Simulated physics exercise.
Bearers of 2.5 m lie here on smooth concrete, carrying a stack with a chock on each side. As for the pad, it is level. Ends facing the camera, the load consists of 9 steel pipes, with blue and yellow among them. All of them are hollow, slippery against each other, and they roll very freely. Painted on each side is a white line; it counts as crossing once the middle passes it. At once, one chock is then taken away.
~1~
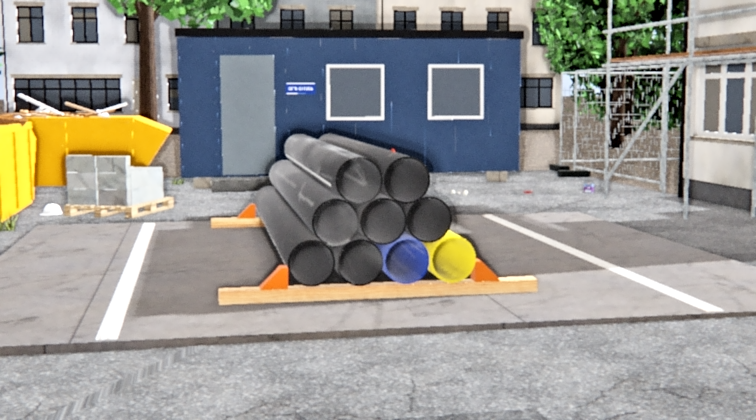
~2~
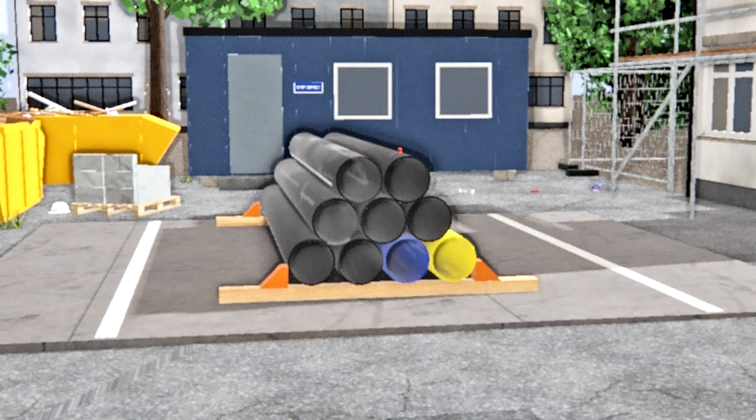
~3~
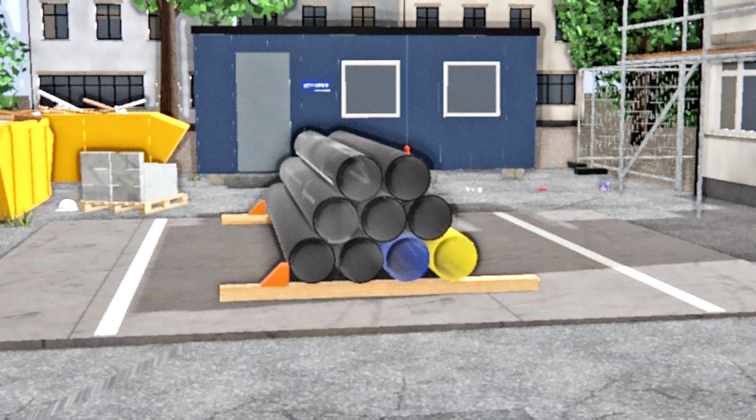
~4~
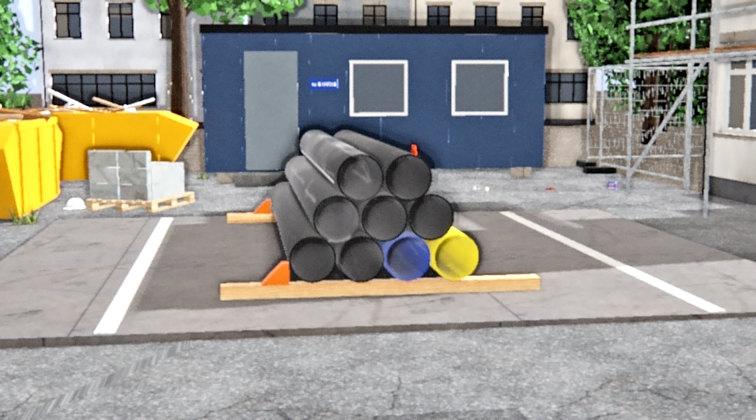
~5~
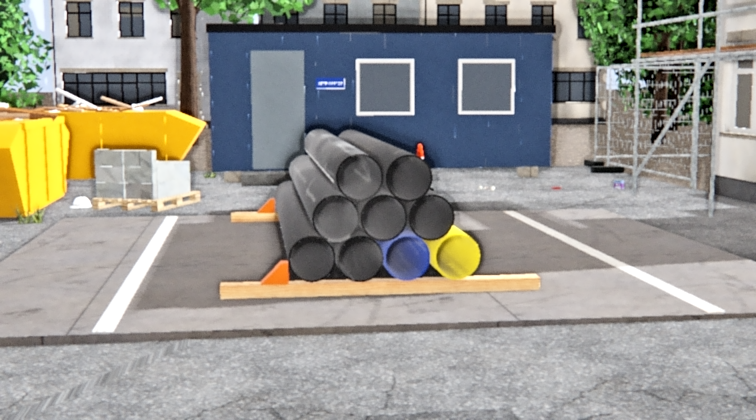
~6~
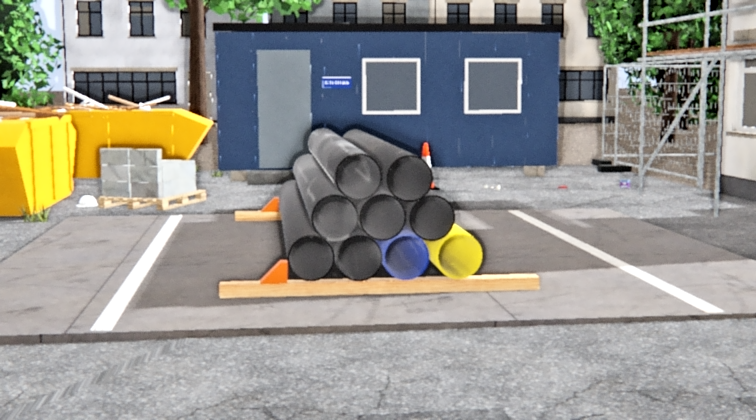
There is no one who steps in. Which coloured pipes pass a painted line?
First, blue passes a line. Yellow passes a line.
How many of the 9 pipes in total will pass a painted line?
5 in total.
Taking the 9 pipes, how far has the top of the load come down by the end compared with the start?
Roughly 30 cm.
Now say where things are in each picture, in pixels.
The first frame shows blue at (407, 261), yellow at (453, 259); both chocks in; lines at (117, 309) and (659, 287); the pad is level; 4 of the 9 form the bottom row.
The second frame shows blue at (407, 260), yellow at (453, 259).
The third frame shows blue at (407, 259), yellow at (454, 258); right chock gone.
The fourth frame shows blue at (408, 258), yellow at (455, 257).
The fifth frame shows blue at (407, 258), yellow at (457, 257).
The sixth frame shows blue at (406, 257), yellow at (459, 256); lines at (120, 301) and (665, 287).
Then, 0.9 s after the last picture, blue is on the bearers, 105 cm from the bearers' right end, rolling right; yellow is on the bearers, 5 cm from the bearers' right end, rolling right; 0 over a line so far.
Then, 2.2 s after the last picture, blue is on the bearers, 65 cm from the bearers' right end, rolling right; yellow is past the right line; 1 over a line so far.
Then, 3.6 s after the last picture, blue is off the bearers, 90 cm short of the right line, rolling right; yellow is past the right line; 1 over a line so far.
Then, 5.3 s after the last picture, blue is past the right line; yellow is past the right line; 4 over a line so far.
At rest (7.9 s after the last picture), blue is past the right line; yellow is past the right line; 5 over a line so far.
